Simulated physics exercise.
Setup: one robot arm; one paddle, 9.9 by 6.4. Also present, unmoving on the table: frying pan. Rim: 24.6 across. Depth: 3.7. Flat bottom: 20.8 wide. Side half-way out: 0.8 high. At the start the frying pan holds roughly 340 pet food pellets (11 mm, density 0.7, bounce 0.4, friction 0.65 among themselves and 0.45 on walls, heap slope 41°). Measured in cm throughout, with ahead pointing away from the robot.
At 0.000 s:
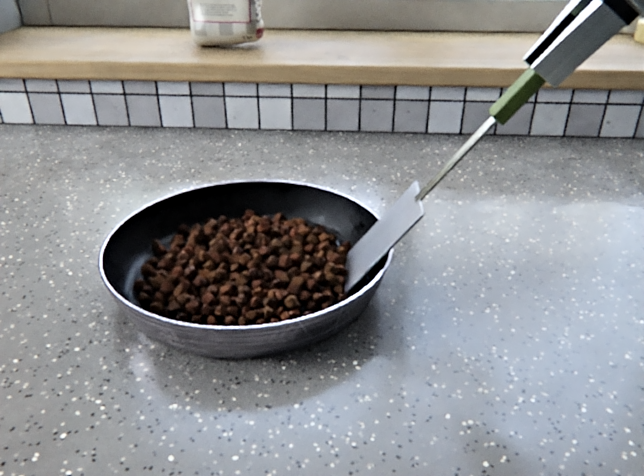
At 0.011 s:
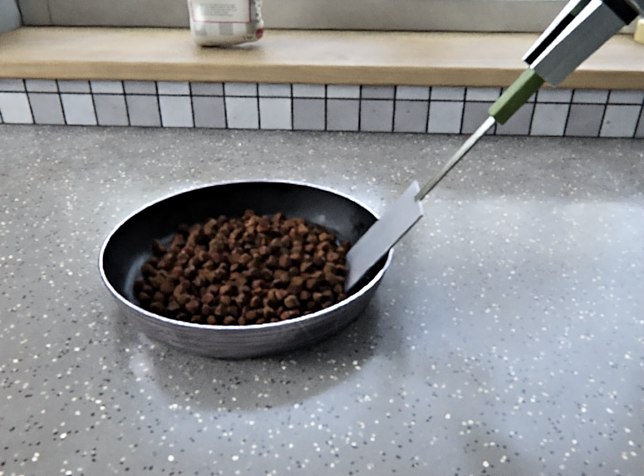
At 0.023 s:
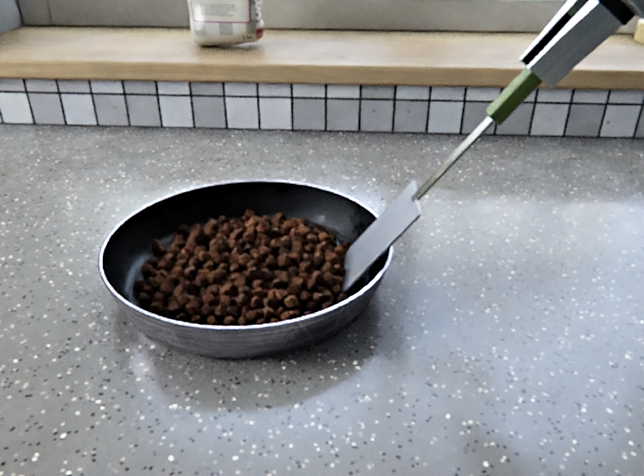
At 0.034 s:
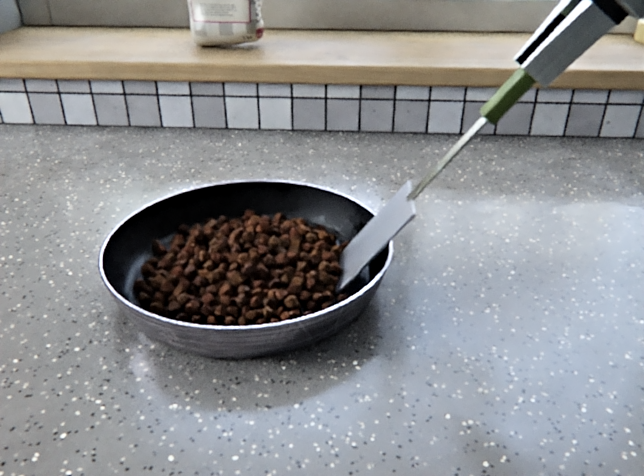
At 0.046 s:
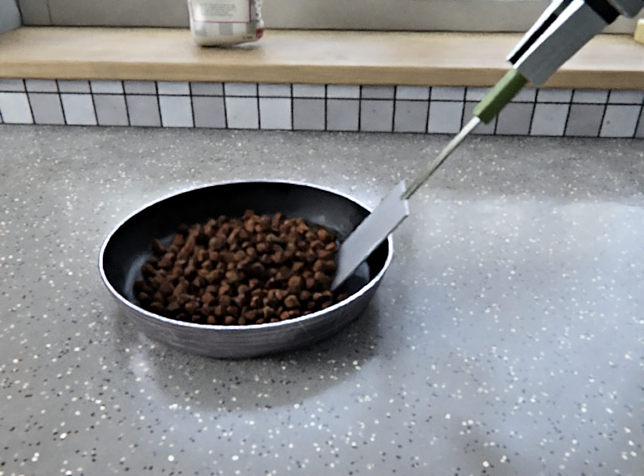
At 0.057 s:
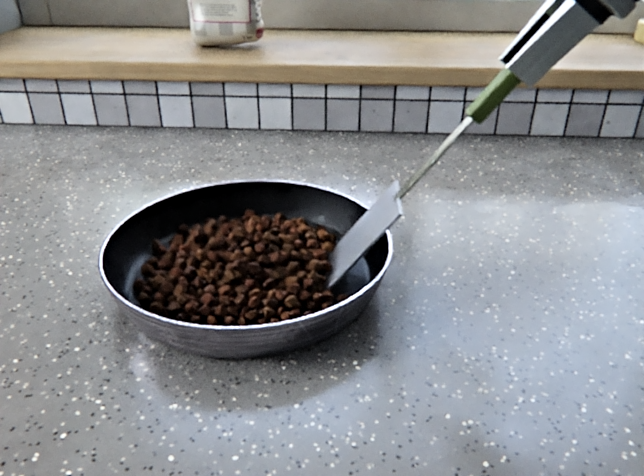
A speckled grey countertop is seen from slightly above, with a strip of white tiles, a wooden ledge and a jar behind it. A dark frying pan with a silvery rim holds a heap of brown pellets, and a grey paddle on a green-collared robot arm leans in from the upper right. The arm slides the paddle slightly left against the heap, while the pan and camera stay still.
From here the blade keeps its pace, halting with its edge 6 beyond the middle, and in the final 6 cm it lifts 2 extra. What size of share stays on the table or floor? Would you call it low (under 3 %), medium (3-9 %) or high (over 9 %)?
I would call it low.
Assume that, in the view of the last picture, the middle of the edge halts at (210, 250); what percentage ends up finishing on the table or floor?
The share ending on the table or floor is about 0 per cent.
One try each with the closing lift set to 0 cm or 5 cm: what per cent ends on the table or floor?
Result, in order: Approx. 0 % and 0 %.
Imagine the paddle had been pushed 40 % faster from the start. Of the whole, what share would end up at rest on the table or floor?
Then around 0 percent would finish on the table or floor.
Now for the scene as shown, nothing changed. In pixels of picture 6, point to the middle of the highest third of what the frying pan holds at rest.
Near (167, 250).
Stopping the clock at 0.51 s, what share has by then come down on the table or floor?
It is near 0 percent.
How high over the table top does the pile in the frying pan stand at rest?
Peak at rest, approximately 4.0 centimetres.
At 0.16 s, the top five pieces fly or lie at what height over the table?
Roughly 3 cm above the table.
After 0.16 s, sloping 53°, highest piece 3 above the table; 345 in the frying pan.
After 0.26 s, sloping 53°, highest piece 4 above the table; 345 in the frying pan.
After 0.51 s, sloping 53°, highest piece 4 above the table; 345 in the frying pan.
After 1.56 s, sloping 53°, highest piece 4 above the table; 345 in the frying pan.
At rest, 345 in the frying pan. That is 0 % on the table or floor.
